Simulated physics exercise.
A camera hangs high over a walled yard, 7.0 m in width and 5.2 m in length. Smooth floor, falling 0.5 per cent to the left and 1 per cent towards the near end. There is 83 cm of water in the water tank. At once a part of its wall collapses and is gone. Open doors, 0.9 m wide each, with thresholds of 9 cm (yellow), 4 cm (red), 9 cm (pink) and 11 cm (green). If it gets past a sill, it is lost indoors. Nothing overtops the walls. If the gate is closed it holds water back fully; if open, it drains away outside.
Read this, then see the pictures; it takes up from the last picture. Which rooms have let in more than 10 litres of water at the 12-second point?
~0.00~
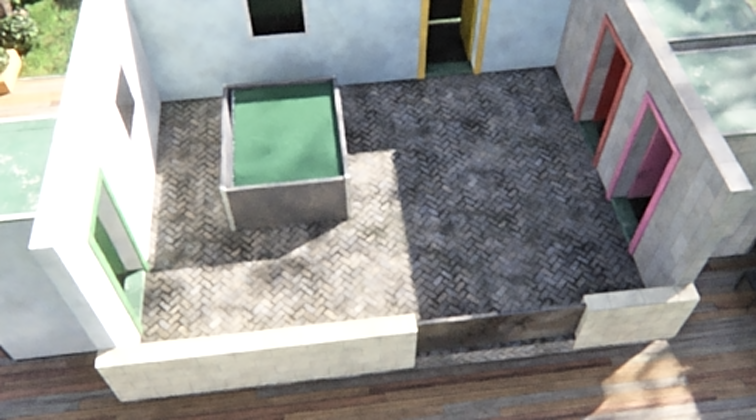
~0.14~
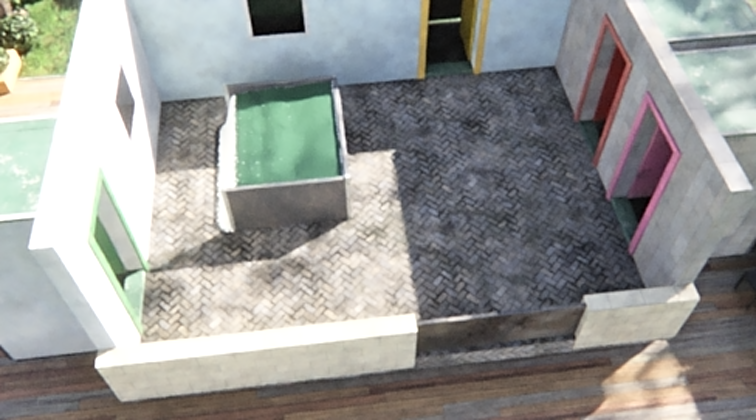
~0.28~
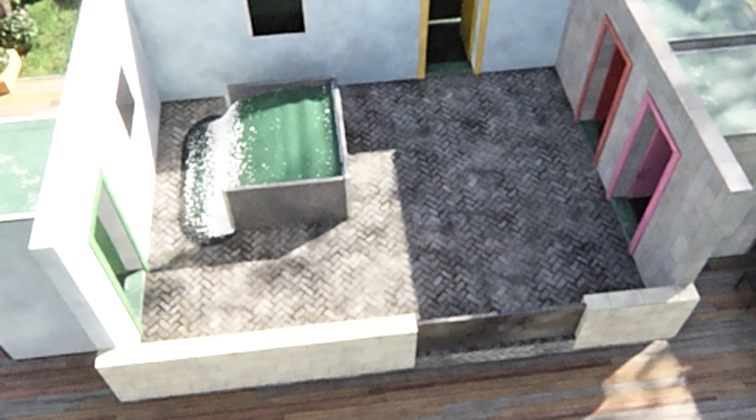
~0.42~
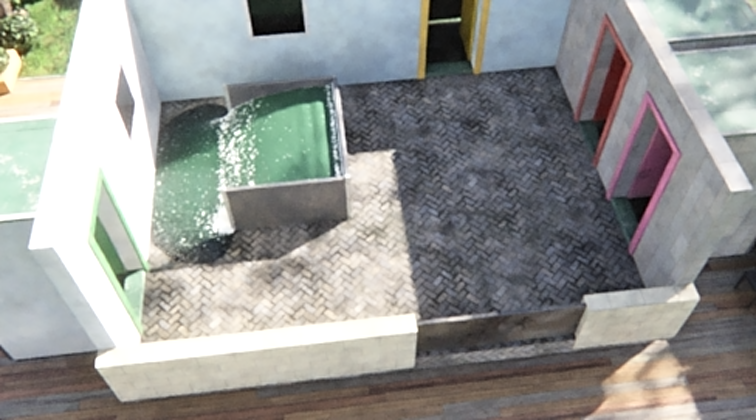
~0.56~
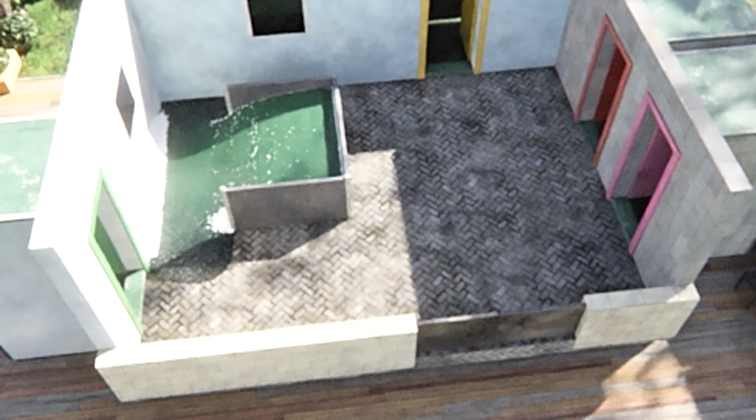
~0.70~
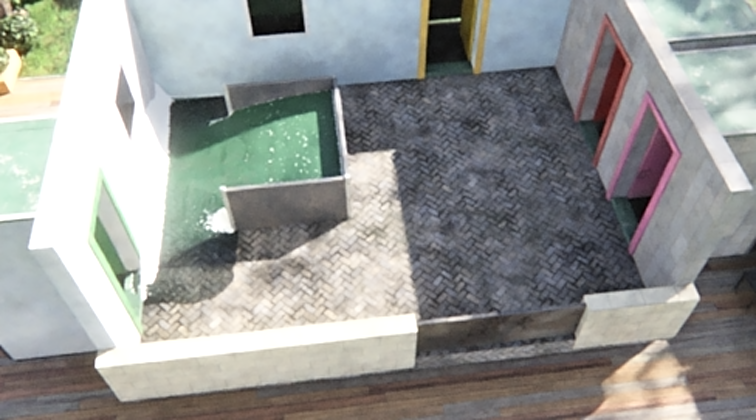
The room behind the yellow door is at or below 10 litres; the room behind the red door is above 10 litres; the room behind the pink door is above 10 litres; the room behind the green door is above 10 litres.
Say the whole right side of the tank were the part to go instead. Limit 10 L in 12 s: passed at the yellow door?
Yellow: Exceeds.
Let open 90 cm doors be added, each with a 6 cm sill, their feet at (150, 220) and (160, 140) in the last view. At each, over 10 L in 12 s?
The first doorway goes beyond and the second goes beyond.
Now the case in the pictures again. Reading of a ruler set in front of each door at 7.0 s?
Yellow 2 cm, red 7 cm, pink 11 cm, green 13 cm.
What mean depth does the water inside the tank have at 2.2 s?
The mean depth is some 19 cm.
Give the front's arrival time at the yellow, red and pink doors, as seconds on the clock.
Yellow: 2.6 s; red: 3.6 s; pink: 4.0 s.
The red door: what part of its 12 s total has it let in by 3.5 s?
Share by then: ~ 0 %.
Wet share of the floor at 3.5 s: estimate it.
I'd guess around 70 %.
After 1.4 s water covers 20 % of the floor and is deepest (69 cm) near (162, 105); yellow door not reached, red door not reached, pink door not reached, green door 20 cm at the sill, 4 L in.
After 2.2 s water covers 35 % of the floor and is deepest (45 cm) near (152, 372); yellow door not reached, red door not reached, pink door not reached, green door 17 cm at the sill, 23 L in.
After 3.5 s water covers 70 % of the floor and is deepest (30 cm) near (558, 76); yellow door 8 cm at the sill, 0 L in, red door not reached, pink door not reached, green door 17 cm at the sill, 37 L in.
After 7.0 s water covers 95 % of the floor and is deepest (18 cm) near (162, 105); yellow door 2 cm at the sill, 0 L in, red door 7 cm at the sill, 33 L in, pink door 11 cm at the sill, 51 L in, green door 13 cm at the sill, 77 L in.
After 12.0 s water covers 100 % of the floor and is deepest (12 cm) near (343, 350); yellow door 8 cm at the sill, 1 L in, red door 7 cm at the sill, 60 L in, pink door 7 cm at the sill, 60 L in, green door 8 cm at the sill, 81 L in.
